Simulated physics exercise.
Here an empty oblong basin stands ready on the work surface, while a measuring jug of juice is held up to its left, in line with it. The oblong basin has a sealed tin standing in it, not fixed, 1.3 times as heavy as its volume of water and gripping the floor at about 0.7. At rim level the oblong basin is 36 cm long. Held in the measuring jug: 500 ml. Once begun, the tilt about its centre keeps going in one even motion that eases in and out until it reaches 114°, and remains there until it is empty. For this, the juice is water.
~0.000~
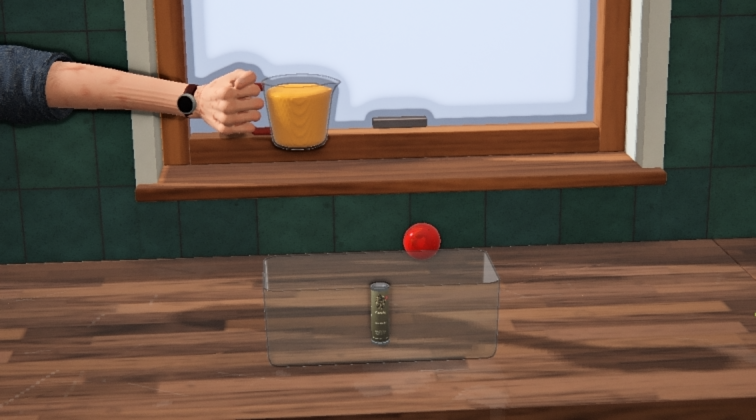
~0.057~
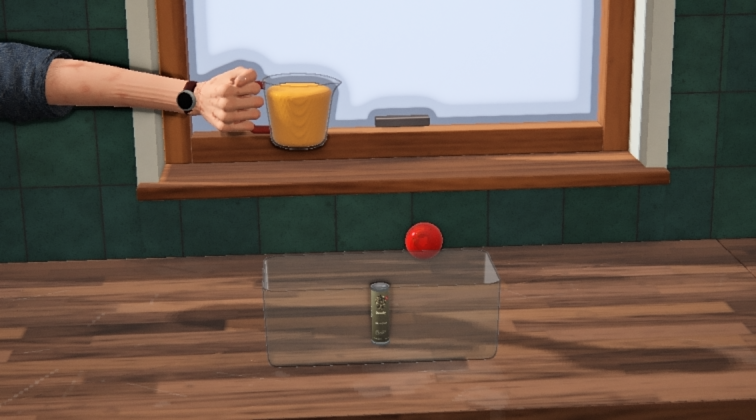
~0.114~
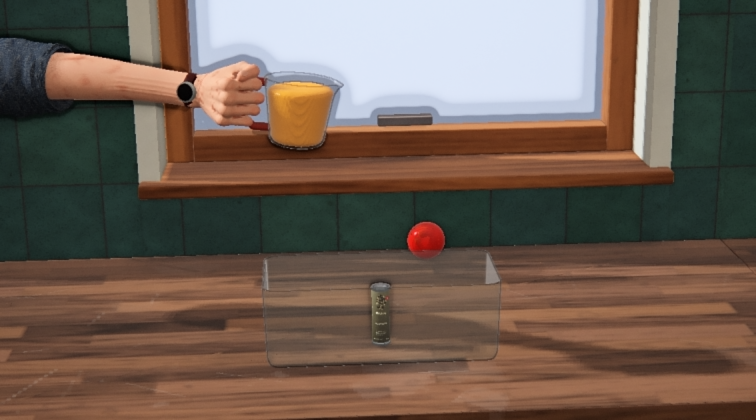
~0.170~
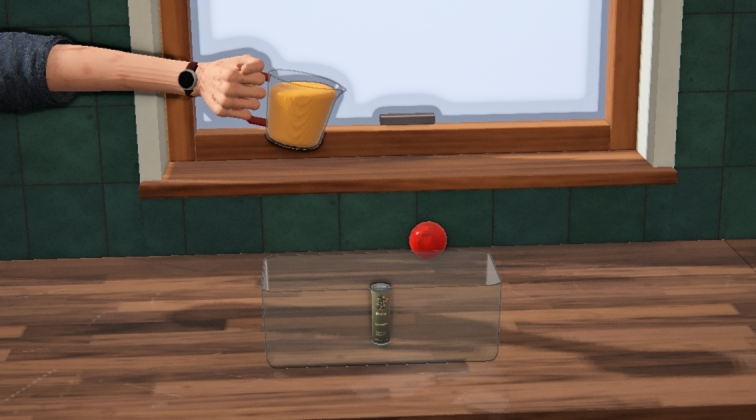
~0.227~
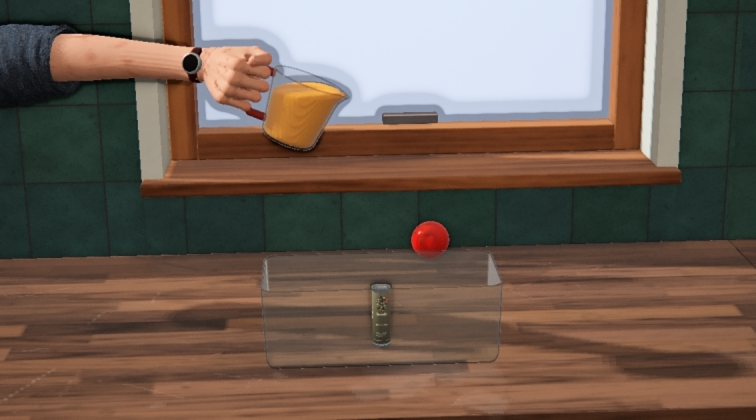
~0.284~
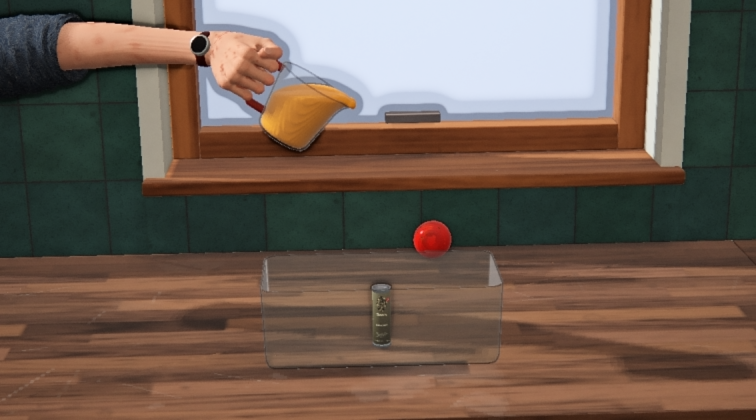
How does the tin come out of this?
I reckon it can hold on.
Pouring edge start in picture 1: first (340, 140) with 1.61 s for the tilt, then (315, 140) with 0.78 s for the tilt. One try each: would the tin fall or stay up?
Trial 1 - tin stays standing; trial 2 - tin tips.
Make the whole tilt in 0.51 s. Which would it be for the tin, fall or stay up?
Holds steady.
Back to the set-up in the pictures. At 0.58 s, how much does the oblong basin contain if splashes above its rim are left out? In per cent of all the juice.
About 14%.
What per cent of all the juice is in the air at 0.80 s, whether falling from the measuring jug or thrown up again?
Near 18 in a hundred.
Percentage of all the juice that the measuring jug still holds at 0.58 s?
Still held: Roughly 38 % of the total.
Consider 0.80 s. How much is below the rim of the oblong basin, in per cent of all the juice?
78 %, more or less.
Then, 0.58 s in, the tilt is 97° and 38 per cent is still to pour; the tin stands where it began.
Then, 0.80 s in, the tilt is 114° and 2 per cent is still to pour; the tin stands where it began.
Then, 1.03 s in, the tilt is 114° and 0 per cent is still to pour; the tin stands where it began.
Then, 1.28 s in, the tilt is 114° and 0 per cent is still to pour; the tin stands where it began.
Finally, the tin stands where it began.
